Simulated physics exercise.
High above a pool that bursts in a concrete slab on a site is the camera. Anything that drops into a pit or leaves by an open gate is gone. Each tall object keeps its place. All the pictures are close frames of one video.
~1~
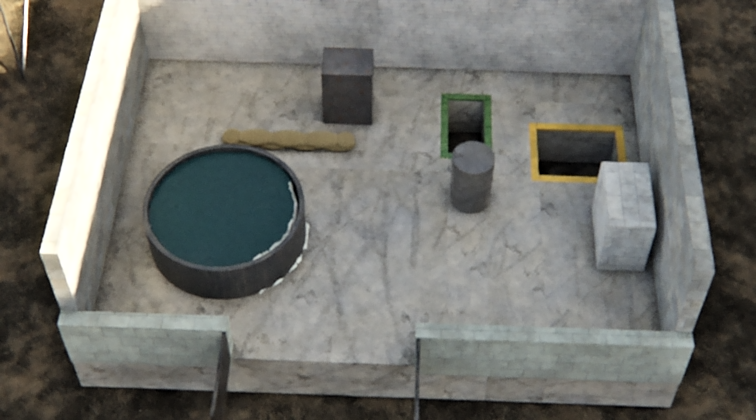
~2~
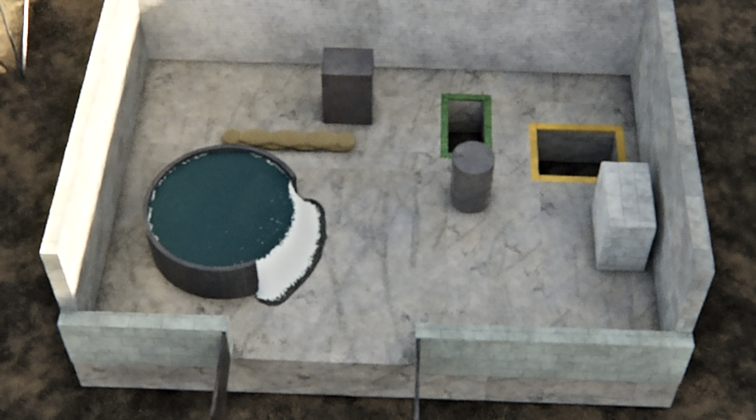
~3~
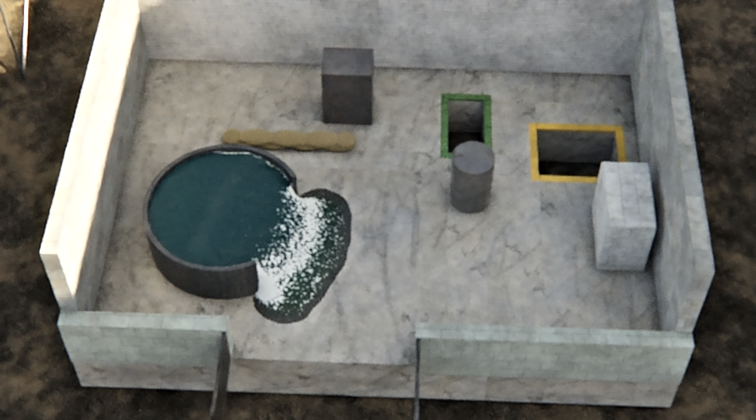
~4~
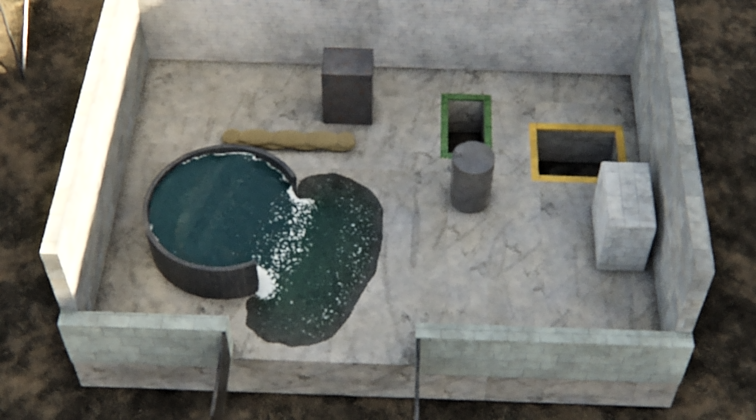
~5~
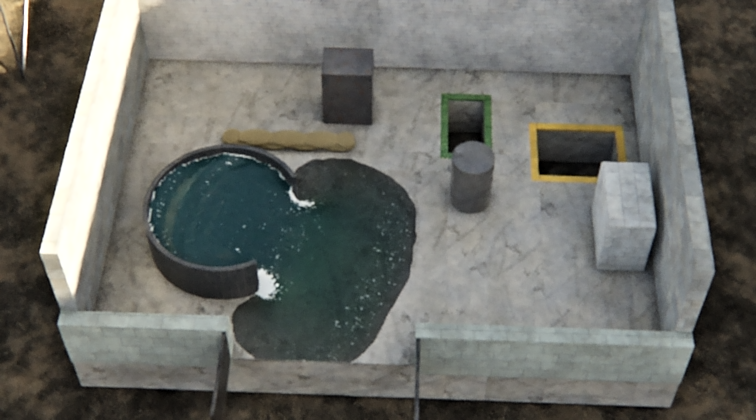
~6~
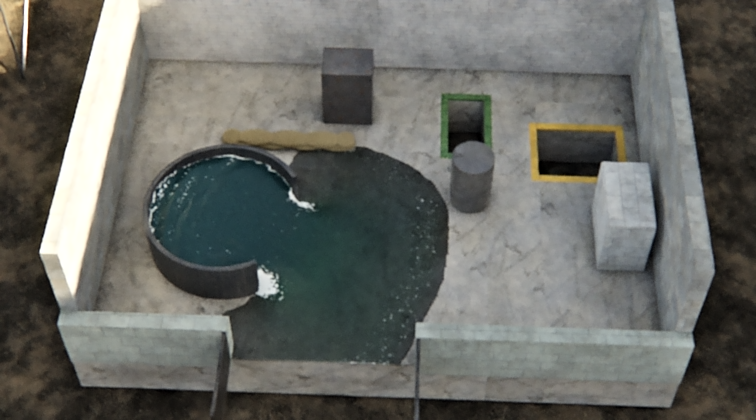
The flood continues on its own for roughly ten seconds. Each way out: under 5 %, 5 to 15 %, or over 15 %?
Gate over 15 %; green pit 5 to 15 %; yellow pit over 15 %.
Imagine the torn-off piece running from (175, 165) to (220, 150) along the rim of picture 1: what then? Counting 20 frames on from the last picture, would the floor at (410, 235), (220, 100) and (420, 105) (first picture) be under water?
Well, the first is missed by the spill, the next hit by the spill, the last hit by the spill.
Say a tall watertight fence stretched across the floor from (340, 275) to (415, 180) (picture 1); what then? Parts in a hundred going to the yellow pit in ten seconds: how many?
About 10 percent goes into the yellow pit.
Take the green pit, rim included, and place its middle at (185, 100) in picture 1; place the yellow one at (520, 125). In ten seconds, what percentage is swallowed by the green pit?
Share for the green pit: 0 percent.
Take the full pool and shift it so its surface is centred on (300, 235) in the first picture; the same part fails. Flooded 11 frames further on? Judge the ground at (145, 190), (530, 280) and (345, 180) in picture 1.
Looking at all three, I'd call them bone dry, swamped, bone dry.
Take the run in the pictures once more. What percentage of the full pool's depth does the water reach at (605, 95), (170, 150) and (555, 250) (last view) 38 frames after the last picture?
I'd put them at close to 4 per cent, then 0 per cent, then 14 per cent.
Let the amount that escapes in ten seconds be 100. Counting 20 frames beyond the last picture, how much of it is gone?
Note - share reached: 40 %.
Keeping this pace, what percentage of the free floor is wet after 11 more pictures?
That should be about 45 %.
A moment on, water covers 35 % of the floor; the gate 5 %, the green pit 0 %, the yellow pit 0 %.
Next, water covers 45 % of the floor; the gate 10 %, the green pit 2 %, the yellow pit 0 %.
Then, water covers 45 % of the floor; the gate 15 %, the green pit 5 %, the yellow pit 3 %.
Later, water covers 50 % of the floor; the gate 19 %, the green pit 7 %, the yellow pit 11 %.
In the end, water covers 65 % of the floor; the gate 23 %, the green pit 11 %, the yellow pit 21 %.
